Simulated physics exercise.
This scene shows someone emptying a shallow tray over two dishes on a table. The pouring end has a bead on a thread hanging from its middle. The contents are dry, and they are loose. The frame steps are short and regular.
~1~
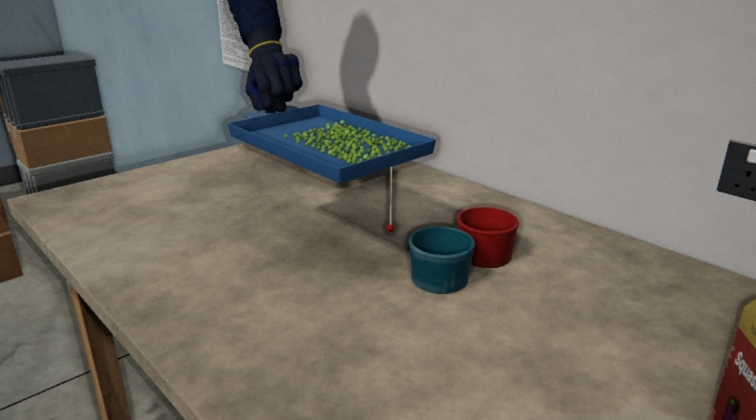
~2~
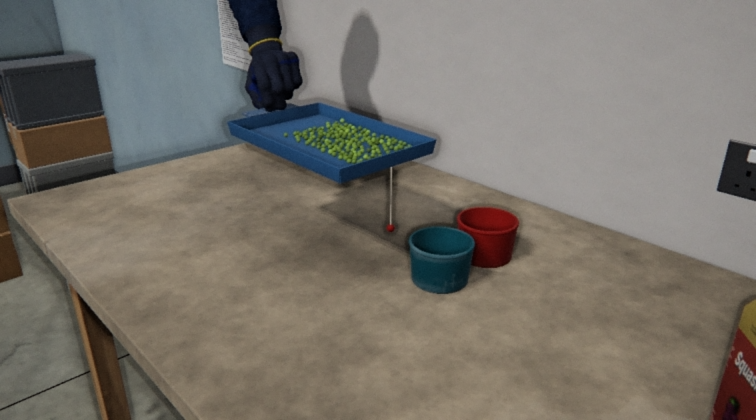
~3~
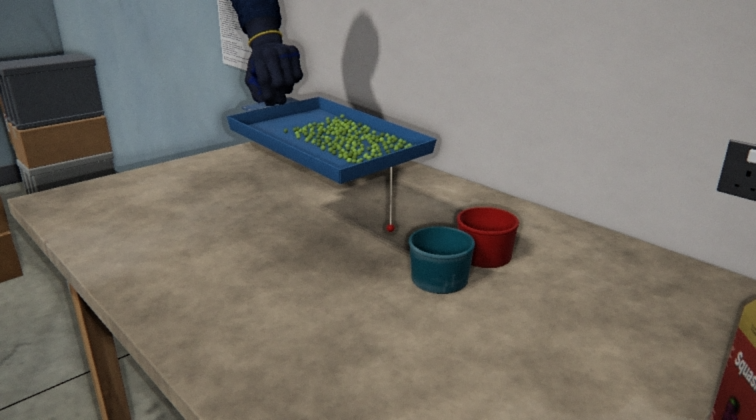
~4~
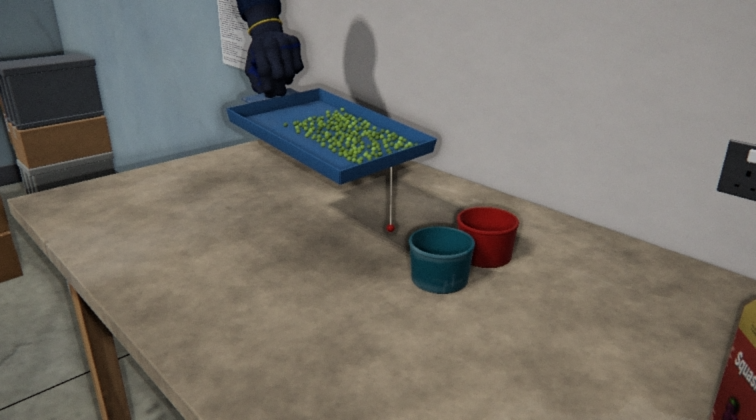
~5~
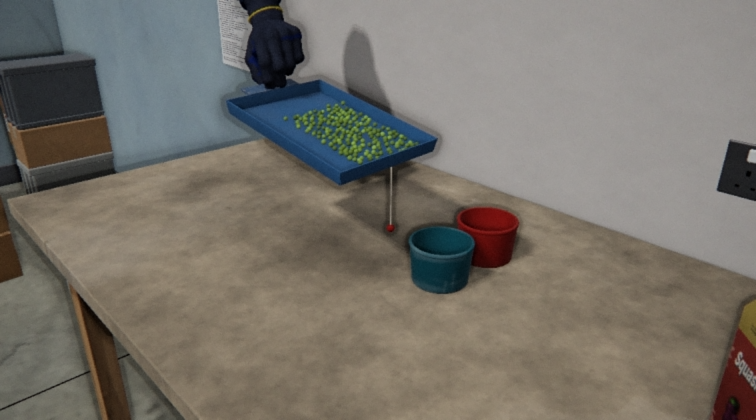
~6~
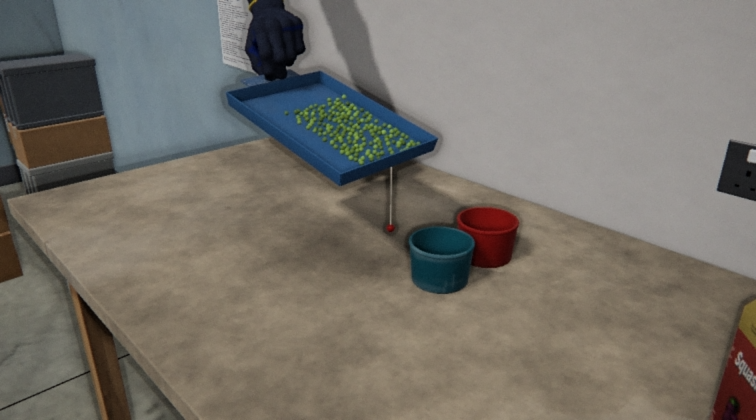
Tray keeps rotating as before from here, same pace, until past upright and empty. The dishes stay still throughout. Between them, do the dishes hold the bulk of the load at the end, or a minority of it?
Most gets spilled.
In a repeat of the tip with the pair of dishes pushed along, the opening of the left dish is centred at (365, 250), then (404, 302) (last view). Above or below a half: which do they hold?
Well, the minor share the first time and the minor share the second time.
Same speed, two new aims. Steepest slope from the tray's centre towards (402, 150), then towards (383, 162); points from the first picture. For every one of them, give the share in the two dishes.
I'd say roughly 10 percent with the first slope, 60 percent with the other.
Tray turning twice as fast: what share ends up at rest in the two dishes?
Roughly 10 percent.
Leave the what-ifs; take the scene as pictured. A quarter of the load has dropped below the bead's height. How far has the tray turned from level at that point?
I'd say close to 95 degrees.
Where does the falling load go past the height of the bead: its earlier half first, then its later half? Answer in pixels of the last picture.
(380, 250) for the early half, (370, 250) for the late half.
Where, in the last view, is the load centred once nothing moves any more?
Near pixel (378, 315).
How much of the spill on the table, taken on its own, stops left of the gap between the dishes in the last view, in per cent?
Close to 90 %.
Soon, tray tipped steeply; nearly all on the tray; a stray few in the air.
A while on, tray tipped right over; most on the tray; a stray few outside both; about a quarter in the air.
Towards the end, tray tipped past a quarter turn; a small part in the left dish; nearly all outside both.
Finally, tray tipped past a quarter turn; a small part in the left dish; none in the right dish; nearly all outside both.
